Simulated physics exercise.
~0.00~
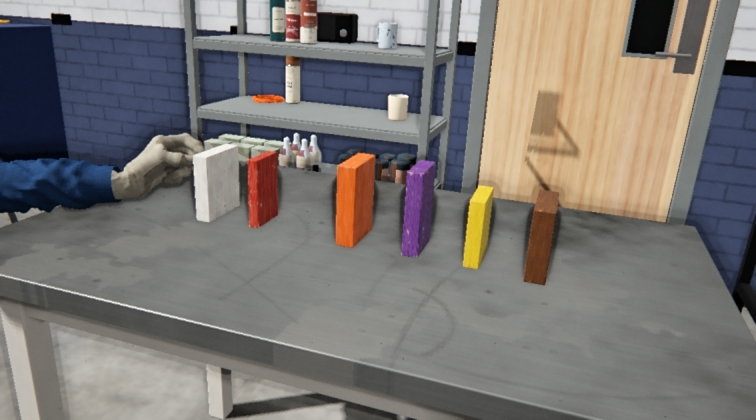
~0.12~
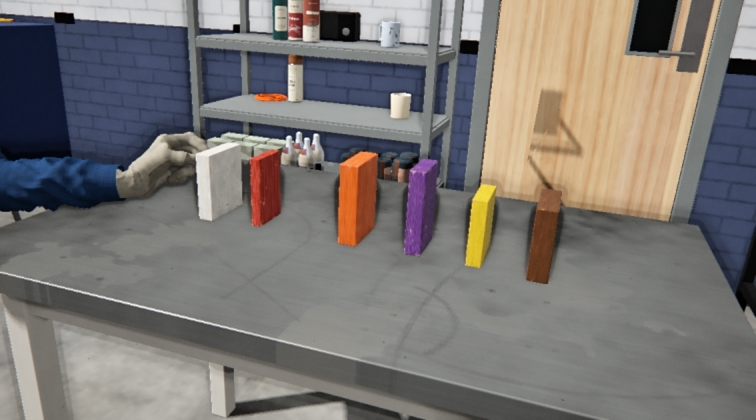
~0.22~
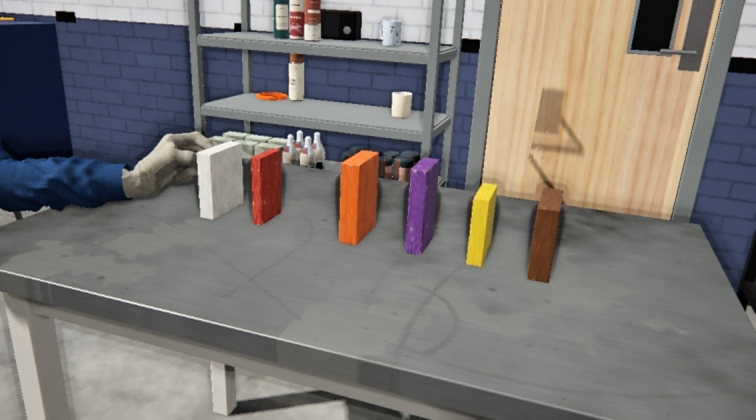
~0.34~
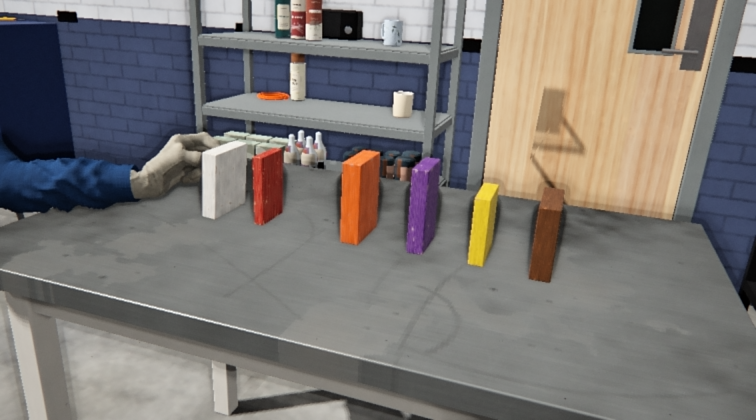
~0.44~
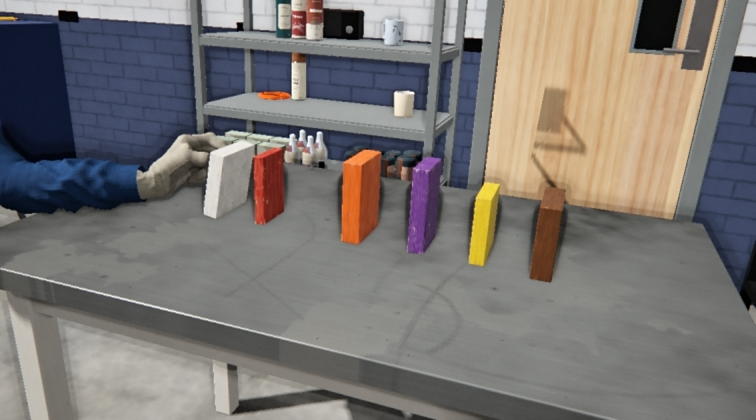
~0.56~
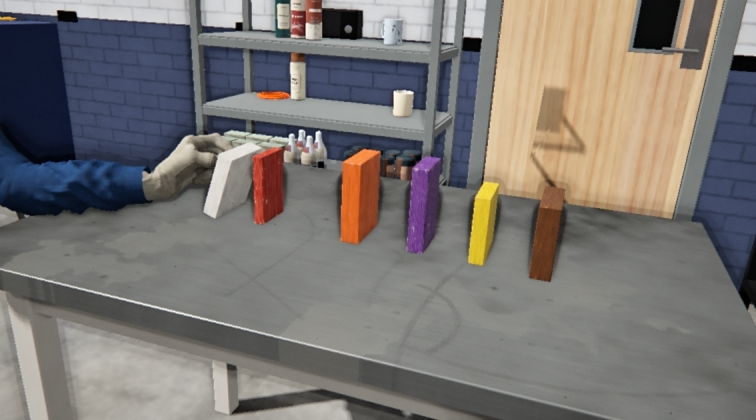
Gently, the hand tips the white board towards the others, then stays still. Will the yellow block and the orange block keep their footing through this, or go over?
The yellow block keeps its footing; the orange block keeps its footing.
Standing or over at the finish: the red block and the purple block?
The red block tumbles, while the purple block stays up.
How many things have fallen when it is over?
All told, the number is 2.
Around 0.76 s, white board 57° over; red block rocked 26° from its first pose.
Around 0.86 s, white board 79° over; red block on its side.
Around 0.96 s, yellow block resting near (484, 223); orange block resting near (361, 196).
Finally (2.0 s), down or leaning hard on the table, red block; the other 3 still in place. Final places as the last picture's camera would see them, yellow block near (484, 223), orange block near (361, 196).
